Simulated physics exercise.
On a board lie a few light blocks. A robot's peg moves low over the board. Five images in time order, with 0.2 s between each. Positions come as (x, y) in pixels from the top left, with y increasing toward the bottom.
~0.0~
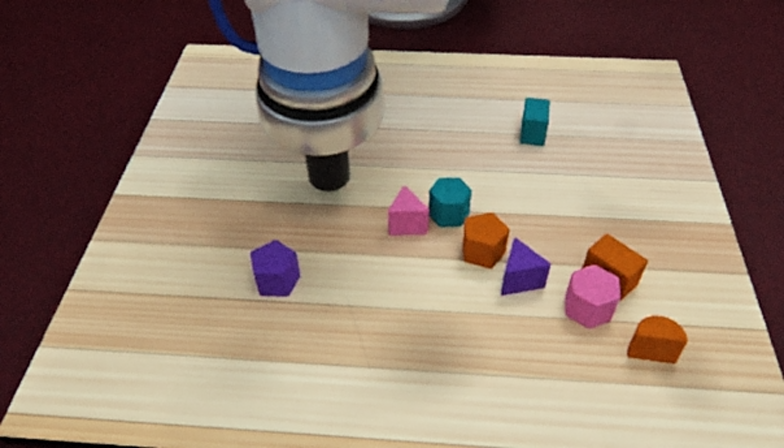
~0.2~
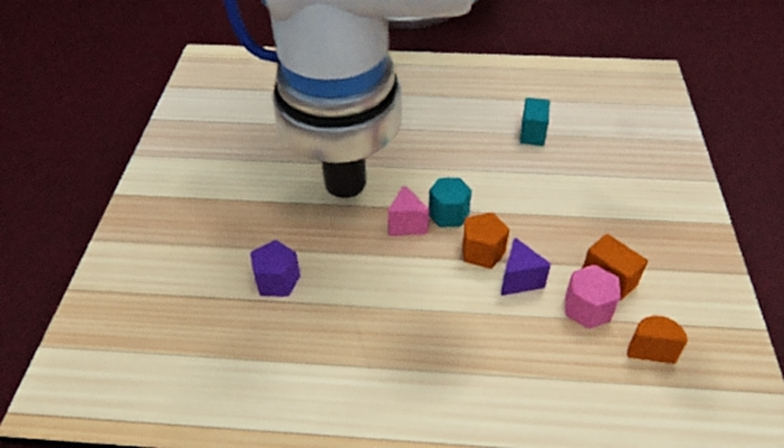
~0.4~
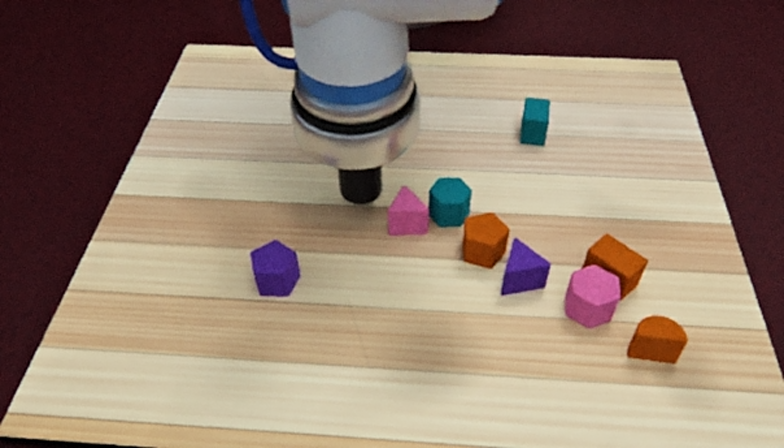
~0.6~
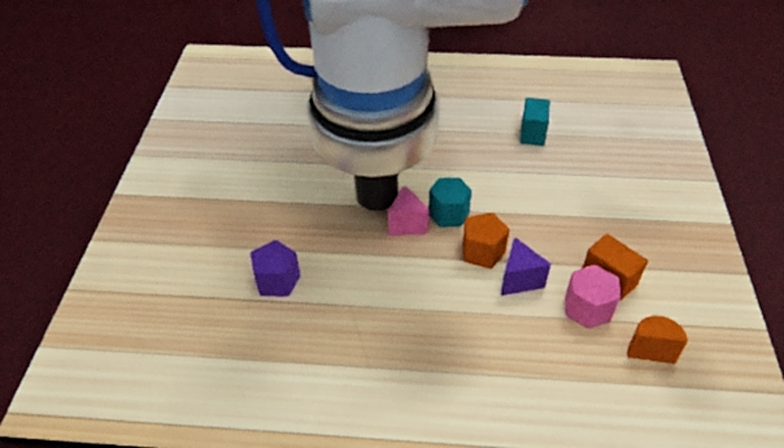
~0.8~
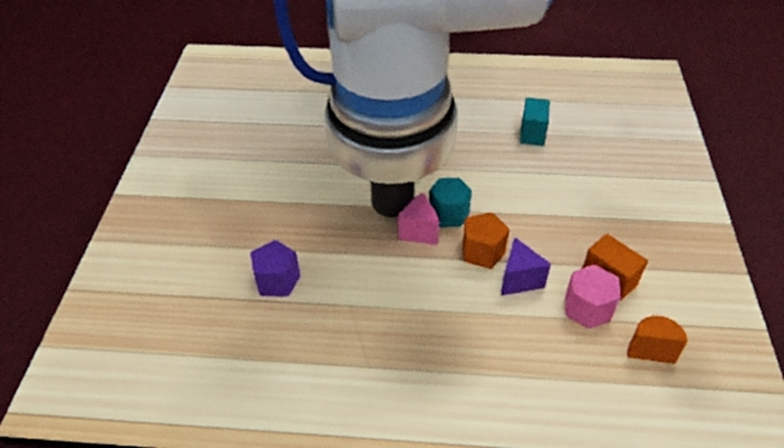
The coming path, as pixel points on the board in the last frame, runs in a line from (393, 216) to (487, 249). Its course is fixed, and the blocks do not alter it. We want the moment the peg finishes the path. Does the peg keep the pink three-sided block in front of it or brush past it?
Lost on the way.
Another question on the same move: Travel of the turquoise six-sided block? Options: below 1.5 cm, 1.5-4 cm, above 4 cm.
The turquoise six-sided block moves 1.5-4 cm.
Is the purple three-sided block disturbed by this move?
Once the peg is done, the purple three-sided block is in a new spot.
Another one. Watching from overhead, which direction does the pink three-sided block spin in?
The block turns clockwise.
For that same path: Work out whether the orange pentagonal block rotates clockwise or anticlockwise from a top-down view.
It swings round anticlockwise.
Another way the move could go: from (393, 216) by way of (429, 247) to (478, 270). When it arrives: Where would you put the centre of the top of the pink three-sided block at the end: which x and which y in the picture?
The centre of its top will be at (510, 269).
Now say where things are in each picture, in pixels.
In the first picture, peg's lower end at (330, 177); pink three-sided block at (407, 201); turquoise six-sided block at (451, 189); orange pentagonal block at (486, 227); purple three-sided block at (524, 257).
In the second picture, peg at (346, 183); blocks still.
In the third picture, peg at (361, 190); blocks still.
In the fourth picture, peg at (377, 196); blocks still.
In the fifth picture, peg at (393, 202); pink three-sided block at (420, 209); turquoise six-sided block at (451, 189); orange pentagonal block at (486, 227); purple three-sided block at (524, 257).
On the path given first. Halfway along, peg at (440, 219); pink three-sided block at (461, 233), turned 15° clockwise; turquoise six-sided block at (474, 190), turned 50° anticlockwise; orange pentagonal block at (495, 231).
At the end, peg at (489, 235); pink three-sided block at (488, 255), turned 45° clockwise; turquoise six-sided block at (486, 191), turned 90° anticlockwise; orange pentagonal block at (530, 243), turned 50° anticlockwise; purple three-sided block at (551, 268), turned 40° clockwise.
